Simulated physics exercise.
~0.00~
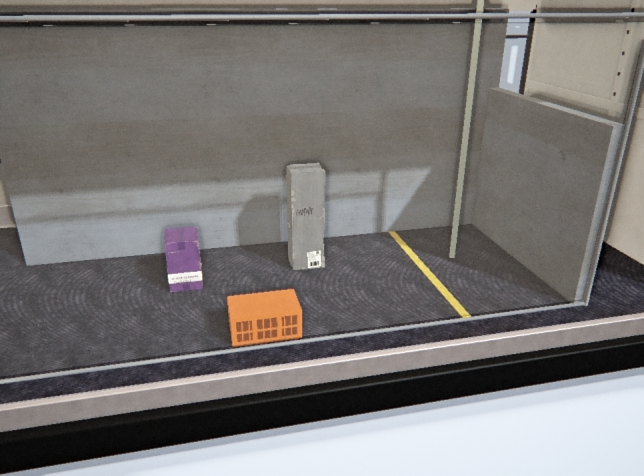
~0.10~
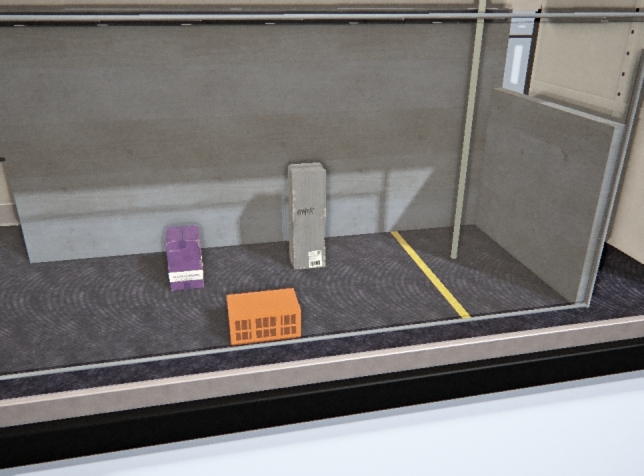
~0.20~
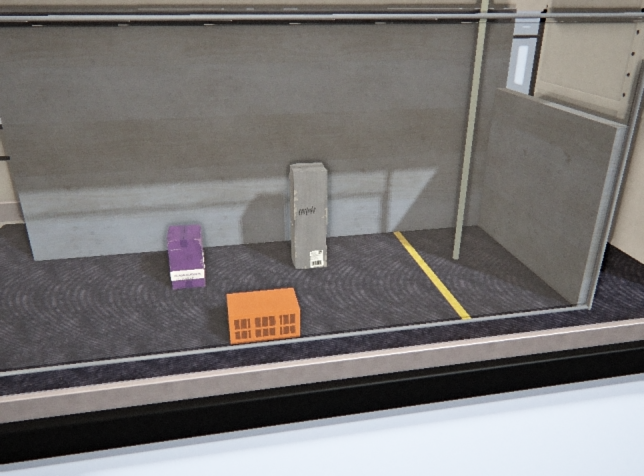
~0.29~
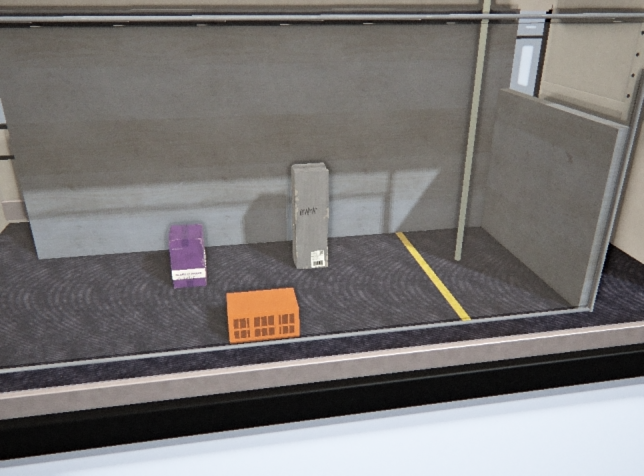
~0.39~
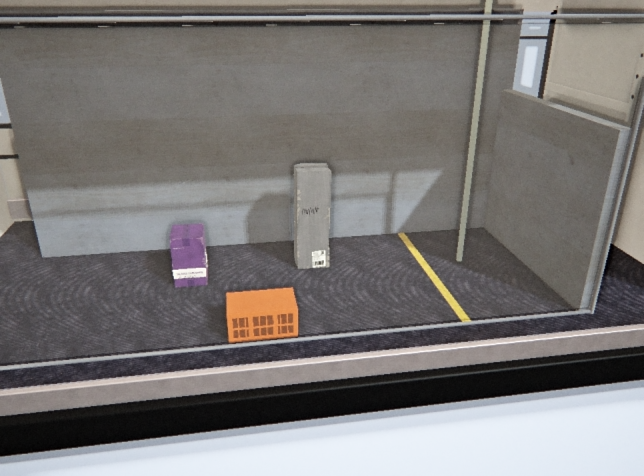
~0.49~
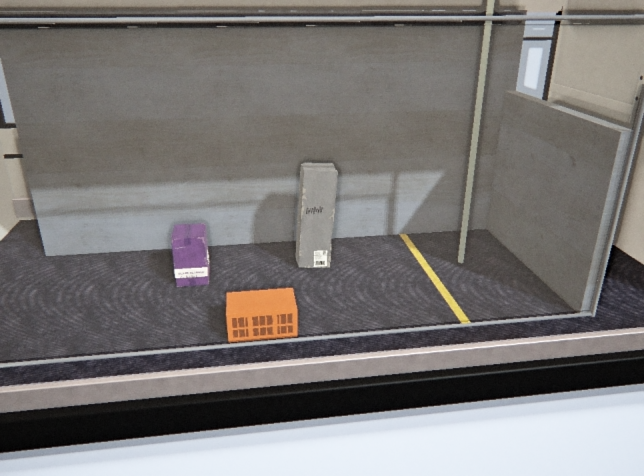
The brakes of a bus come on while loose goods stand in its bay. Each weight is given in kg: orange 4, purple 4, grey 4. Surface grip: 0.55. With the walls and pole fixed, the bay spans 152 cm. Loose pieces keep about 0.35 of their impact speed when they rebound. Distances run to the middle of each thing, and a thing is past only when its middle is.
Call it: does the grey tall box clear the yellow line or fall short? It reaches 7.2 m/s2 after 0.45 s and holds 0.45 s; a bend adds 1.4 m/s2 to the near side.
It falls short of the yellow line.
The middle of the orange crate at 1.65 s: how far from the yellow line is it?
Short of it, by close to 95 cm.
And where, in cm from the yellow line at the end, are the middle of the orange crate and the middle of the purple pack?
The orange crate ends 90 cm short and the purple pack ends 120 cm short.
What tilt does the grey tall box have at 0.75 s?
It is tilted some 40°.
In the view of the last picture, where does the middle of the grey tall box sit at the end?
(400, 243).
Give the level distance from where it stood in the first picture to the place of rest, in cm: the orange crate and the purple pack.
Orange crate 40 and purple pack 60.
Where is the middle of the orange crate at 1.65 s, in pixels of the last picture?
Pixel in the last view at that time: About (325, 312).
After 0.75 s the grey tall box is 63 cm short of the yellow line, tilted 35°, near (346, 216) in the last picture's view; the orange crate 126 cm short of the yellow line, tilted 0°.
After 1.15 s the grey tall box is 14 cm short of the yellow line, tilted 100°, near (405, 236) in the last picture's view.
After 1.65 s the grey tall box is 17 cm short of the yellow line, tilted 90°, near (400, 243) in the last picture's view; the orange crate 94 cm short of the yellow line, tilted 0°.
At rest, 1.9 s, orange crate stops short of the yellow line; purple pack stops short of the yellow line; grey tall box stops short of the yellow line.
